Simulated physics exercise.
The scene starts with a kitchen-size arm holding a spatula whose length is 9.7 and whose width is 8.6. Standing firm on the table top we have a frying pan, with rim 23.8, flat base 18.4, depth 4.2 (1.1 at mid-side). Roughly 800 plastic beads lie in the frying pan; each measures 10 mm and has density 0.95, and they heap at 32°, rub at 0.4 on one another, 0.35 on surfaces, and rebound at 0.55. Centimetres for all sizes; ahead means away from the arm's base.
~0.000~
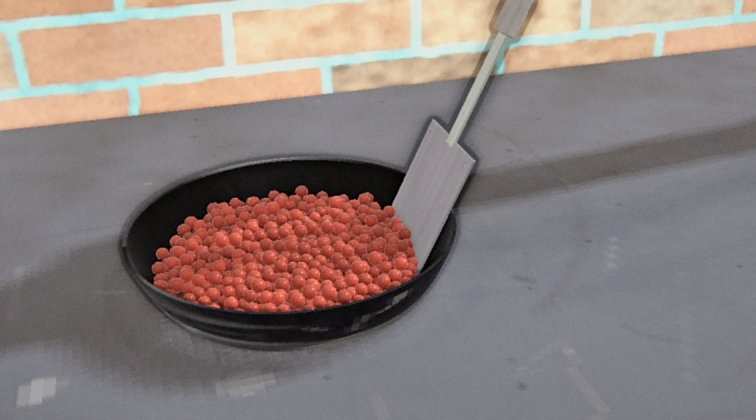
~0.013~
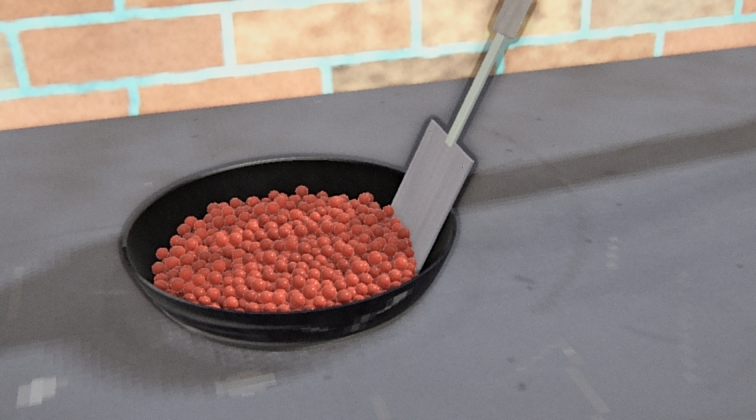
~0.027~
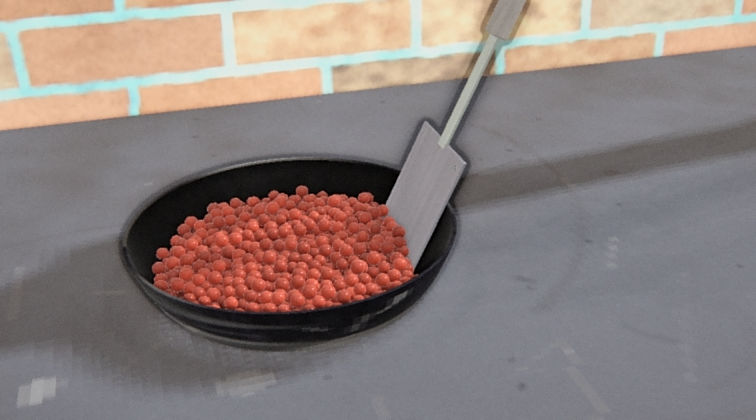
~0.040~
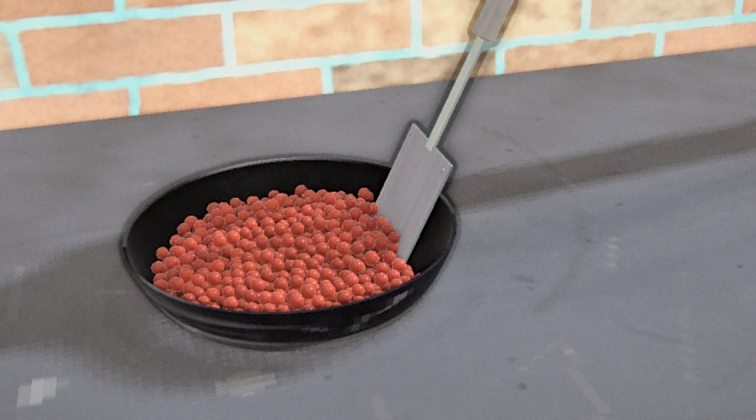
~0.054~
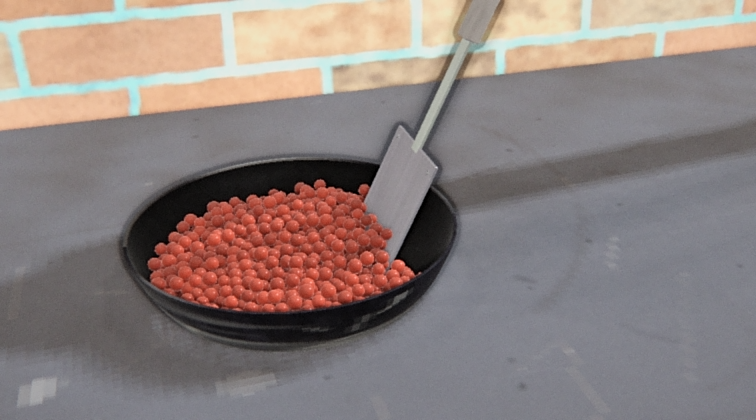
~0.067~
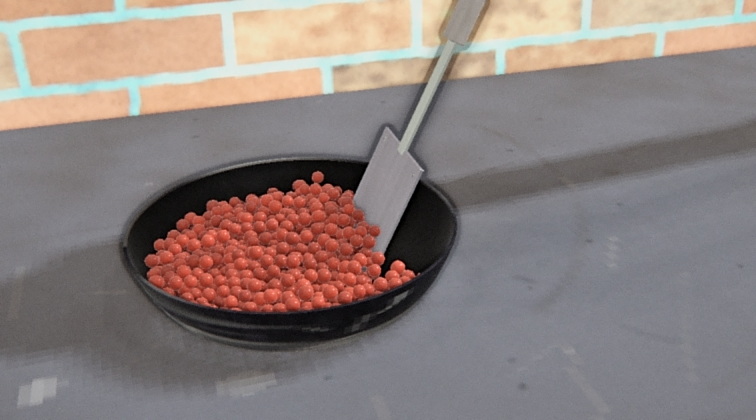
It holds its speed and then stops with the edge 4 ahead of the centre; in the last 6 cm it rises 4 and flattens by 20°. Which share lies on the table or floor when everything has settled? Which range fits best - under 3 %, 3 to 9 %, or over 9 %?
The range that fits: 3 to 9 %.
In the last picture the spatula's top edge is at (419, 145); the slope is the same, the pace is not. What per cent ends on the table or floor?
Roughly 0 per cent.
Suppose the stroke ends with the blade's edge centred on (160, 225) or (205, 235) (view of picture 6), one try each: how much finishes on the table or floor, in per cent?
About 25 and 15 per cent.
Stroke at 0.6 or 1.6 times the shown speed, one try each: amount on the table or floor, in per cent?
Close to 0 and 15 percent respectively.
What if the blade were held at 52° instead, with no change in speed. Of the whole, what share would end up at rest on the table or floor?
Result, estimated: 5 %.
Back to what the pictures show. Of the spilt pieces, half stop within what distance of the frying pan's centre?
Estimate: Near 28 cm.
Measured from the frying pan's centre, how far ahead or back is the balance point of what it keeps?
Roughly 3.5 centimetres ahead.
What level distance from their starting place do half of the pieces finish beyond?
About 2 cm.
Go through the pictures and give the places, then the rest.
In the first frame, spatula top edge at (453, 139), sloping 64°; upper third of the load around (299, 245), from x 160 to 420, top at y 190; 796 in the frying pan.
In the second frame, spatula top edge at (452, 139), sloping 64°; upper third of the load around (300, 244), from x 160 to 420, top at y 190.
In the third frame, spatula top edge at (445, 141), sloping 64°; upper third of the load around (301, 243), from x 160 to 420, top at y 190.
In the fourth frame, spatula top edge at (432, 143), sloping 64°; upper third of the load around (301, 240), from x 160 to 420, top at y 190.
In the fifth frame, spatula top edge at (418, 145), sloping 64°; upper third of the load around (298, 238), from x 155 to 420, top at y 185.
In the sixth frame, spatula top edge at (404, 147), sloping 64°; upper third of the load around (293, 238), from x 150 to 420, top at y 175; 796 in the frying pan.
After 0.10 s, sloping 62°, highest piece 5 above the table; 796 in the frying pan.
After 0.13 s, sloping 54°, highest piece 6 above the table; 796 in the frying pan.
After 0.35 s, sloping 44°, highest piece 5 above the table; 759 in the frying pan, 34 on the table or floor, 3 on the blade or in flight.
After 1.40 s, sloping 44°, highest piece 5 above the table; 757 in the frying pan, 39 on the table or floor.
At rest, 757 in the frying pan, 39 on the table or floor. That is 5 % on the table or floor.
